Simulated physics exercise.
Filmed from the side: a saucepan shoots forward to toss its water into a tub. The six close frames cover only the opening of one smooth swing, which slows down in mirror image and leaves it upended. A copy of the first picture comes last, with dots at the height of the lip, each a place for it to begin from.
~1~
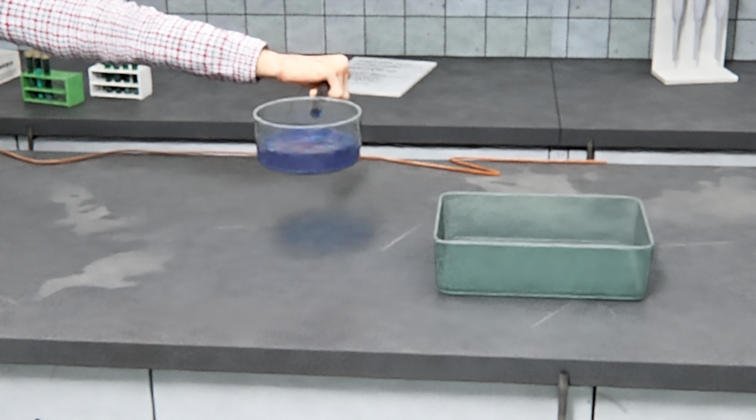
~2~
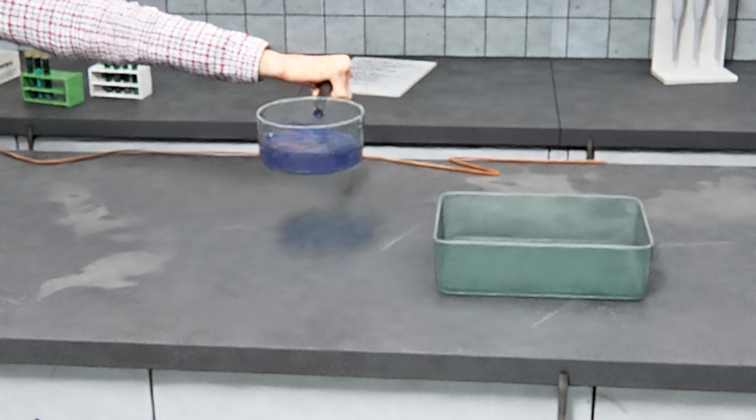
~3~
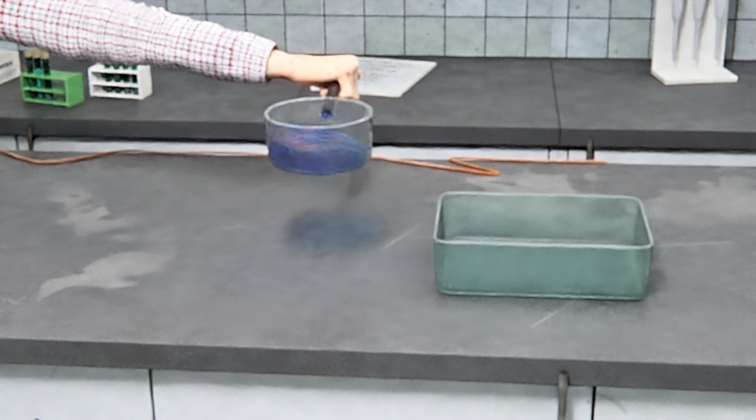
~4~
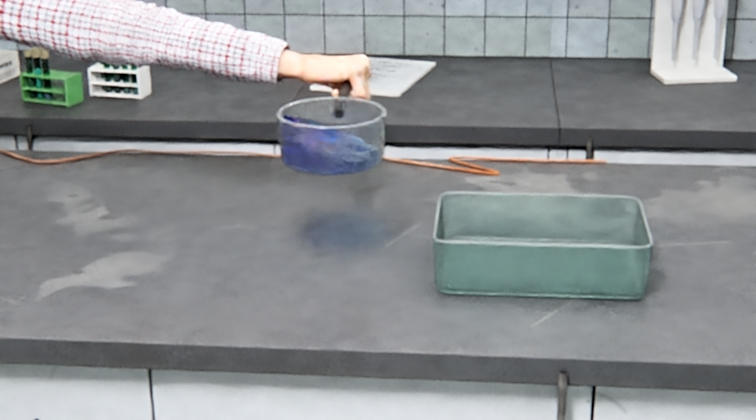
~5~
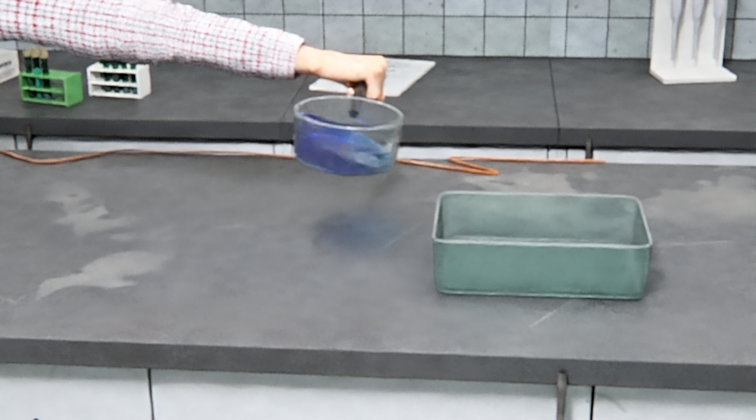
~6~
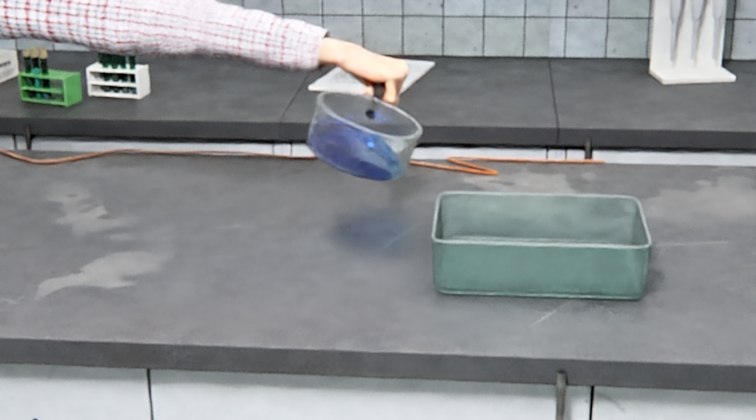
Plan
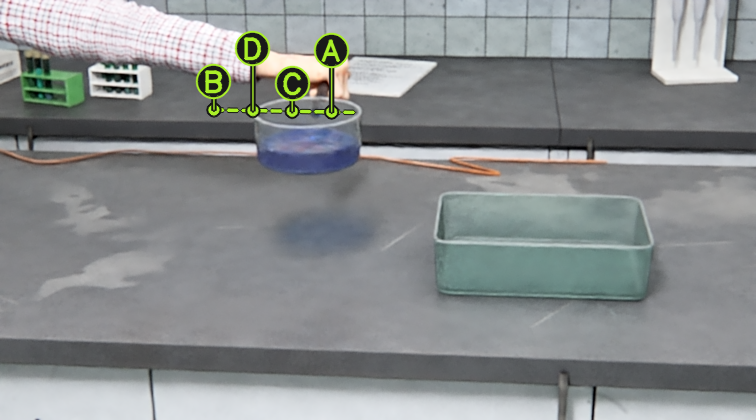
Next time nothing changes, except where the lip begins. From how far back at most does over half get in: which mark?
Use place A.
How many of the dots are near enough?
One.
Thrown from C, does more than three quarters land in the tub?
No, it does not.
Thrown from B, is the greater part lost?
Yes.
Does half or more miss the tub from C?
Yes.
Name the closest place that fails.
That is place C.
In lime, A at (331, 112); B at (213, 109); C at (292, 111); D at (252, 110).
Choosing A, about 67 % lands in the tub, 28 % falls short and 5 % goes beside or beyond.
Choosing B, about 0 % lands in the tub, 99 % falls short.
Choosing C, about 34 % lands in the tub, 63 % falls short and 3 % goes beside or beyond.
Choosing D, about 8 % lands in the tub, 89 % falls short.
